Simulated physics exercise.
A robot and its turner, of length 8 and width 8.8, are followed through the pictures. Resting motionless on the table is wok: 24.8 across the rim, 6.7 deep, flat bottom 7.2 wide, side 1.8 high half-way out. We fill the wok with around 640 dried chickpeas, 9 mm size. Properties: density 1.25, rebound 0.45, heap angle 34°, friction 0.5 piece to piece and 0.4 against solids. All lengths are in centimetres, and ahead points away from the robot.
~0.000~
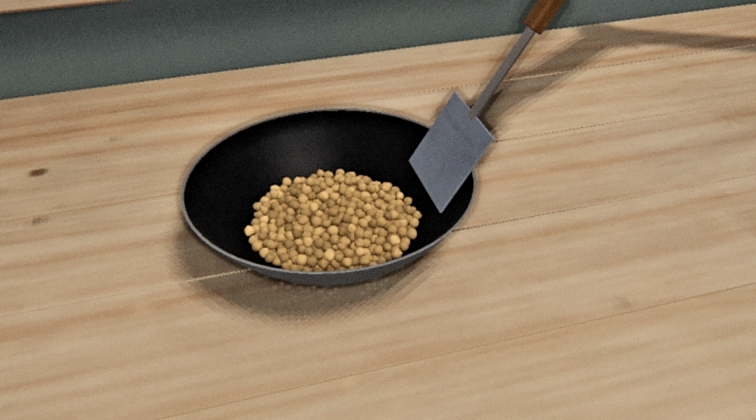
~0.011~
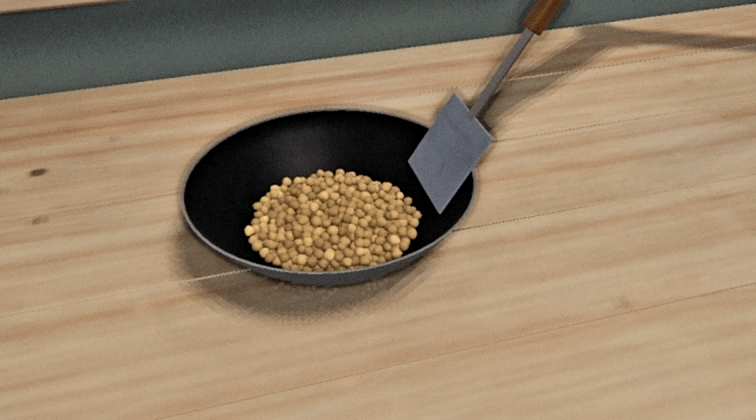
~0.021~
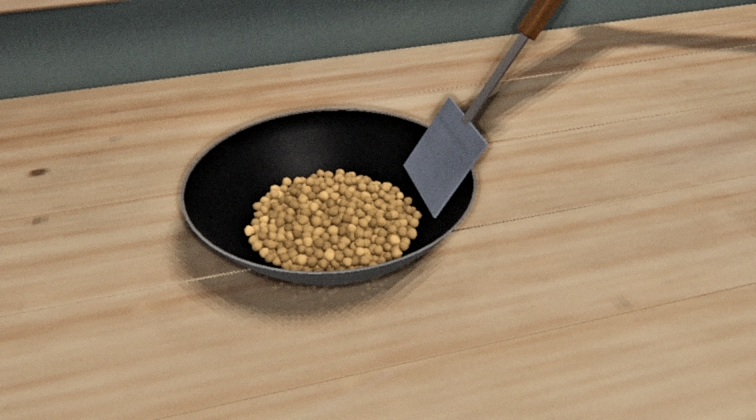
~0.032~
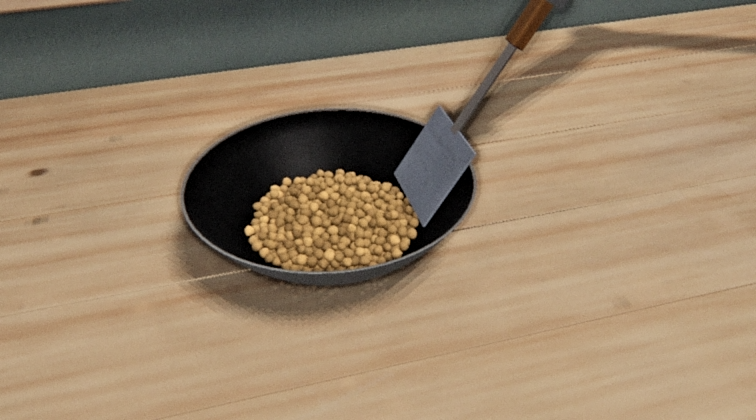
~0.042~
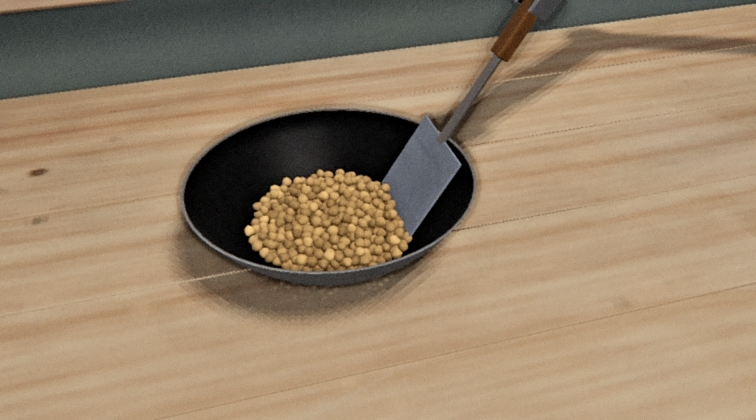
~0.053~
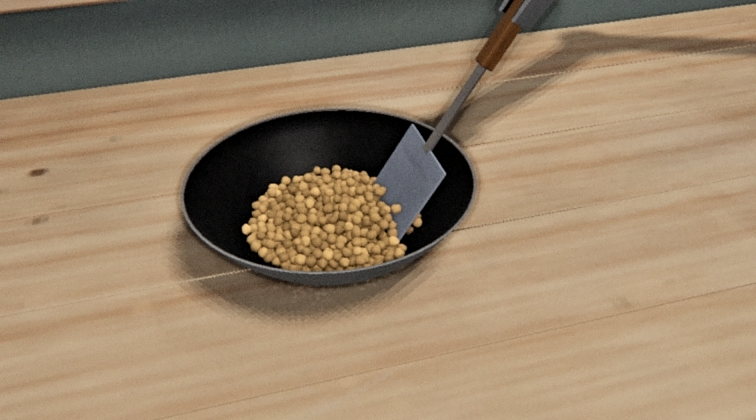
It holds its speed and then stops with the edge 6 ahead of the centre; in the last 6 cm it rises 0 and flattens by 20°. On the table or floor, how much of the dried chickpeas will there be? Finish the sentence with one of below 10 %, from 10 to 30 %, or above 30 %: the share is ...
The share is from 10 to 30 %.
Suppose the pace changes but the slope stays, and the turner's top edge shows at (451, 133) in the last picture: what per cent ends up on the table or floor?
Near 5 in a hundred.
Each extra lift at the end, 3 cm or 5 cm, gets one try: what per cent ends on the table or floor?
Close to 30 and 20 percent respectively.
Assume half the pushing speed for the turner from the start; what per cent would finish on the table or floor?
In that case, around 0 per cent would end on the table or floor.
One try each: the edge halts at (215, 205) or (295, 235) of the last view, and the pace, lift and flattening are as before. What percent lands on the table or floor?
Respectively about 55 and 0 percent end on the table or floor.
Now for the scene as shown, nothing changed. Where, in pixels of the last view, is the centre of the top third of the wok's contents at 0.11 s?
Near (296, 203).
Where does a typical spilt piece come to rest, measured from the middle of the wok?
I reckon close to 20 centimetres.
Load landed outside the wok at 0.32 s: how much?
About 5 per cent.
After 0.08 s, sloping 57°, highest piece 9 above the table; 644 in the wok.
After 0.11 s, sloping 51°, highest piece 14 above the table; 641 in the wok, 3 on the blade or in flight.
After 0.32 s, sloping 37°, highest piece 23 above the table; 555 in the wok, 40 on the table or floor, 49 on the blade or in flight.
After 1.37 s, sloping 37°, highest piece 7 above the table; 555 in the wok, 89 on the table or floor.
At rest, 555 in the wok, 89 on the table or floor. That is 14 % on the table or floor.
